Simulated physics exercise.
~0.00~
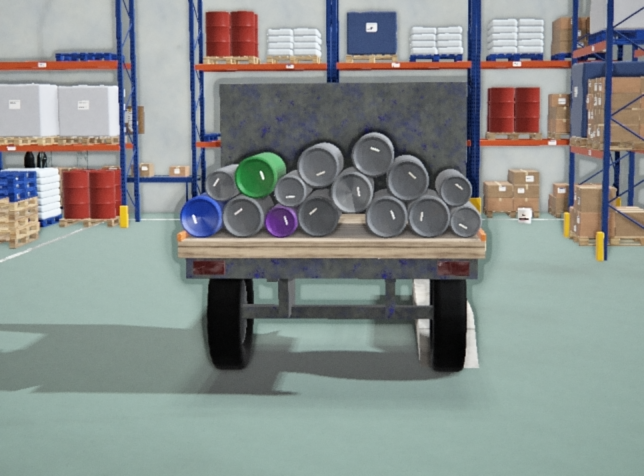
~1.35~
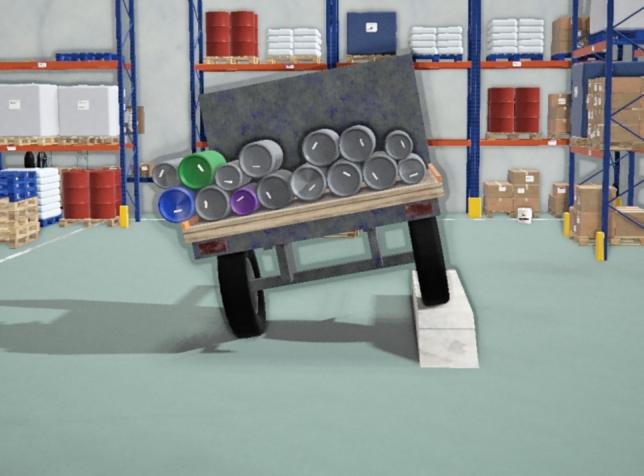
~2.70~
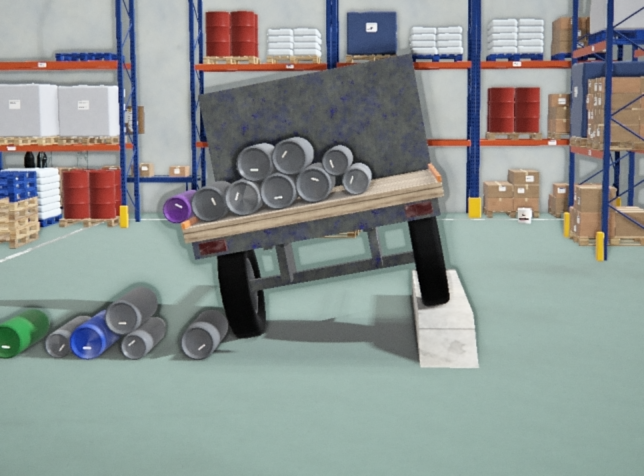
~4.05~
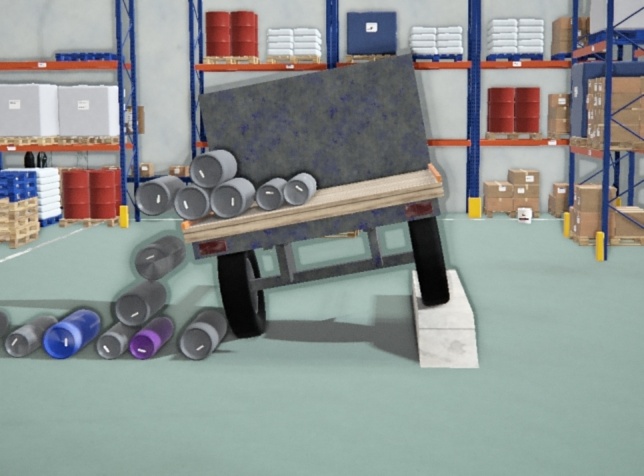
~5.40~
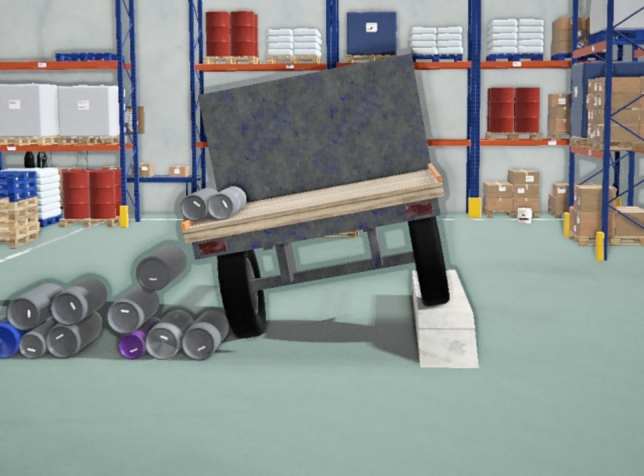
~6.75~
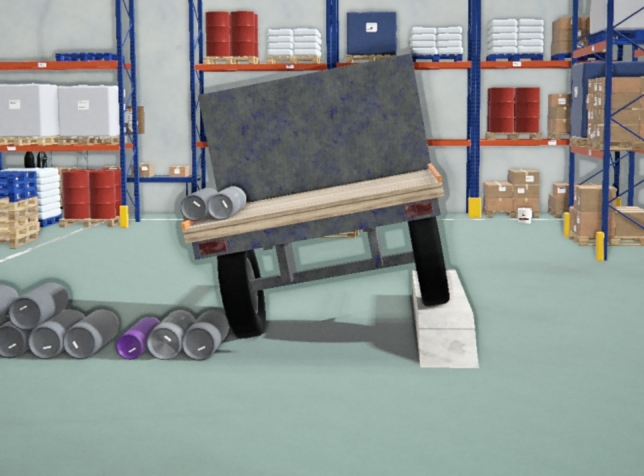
In a warehouse, a trailer tilts on a slab and most cylinders roll off left.
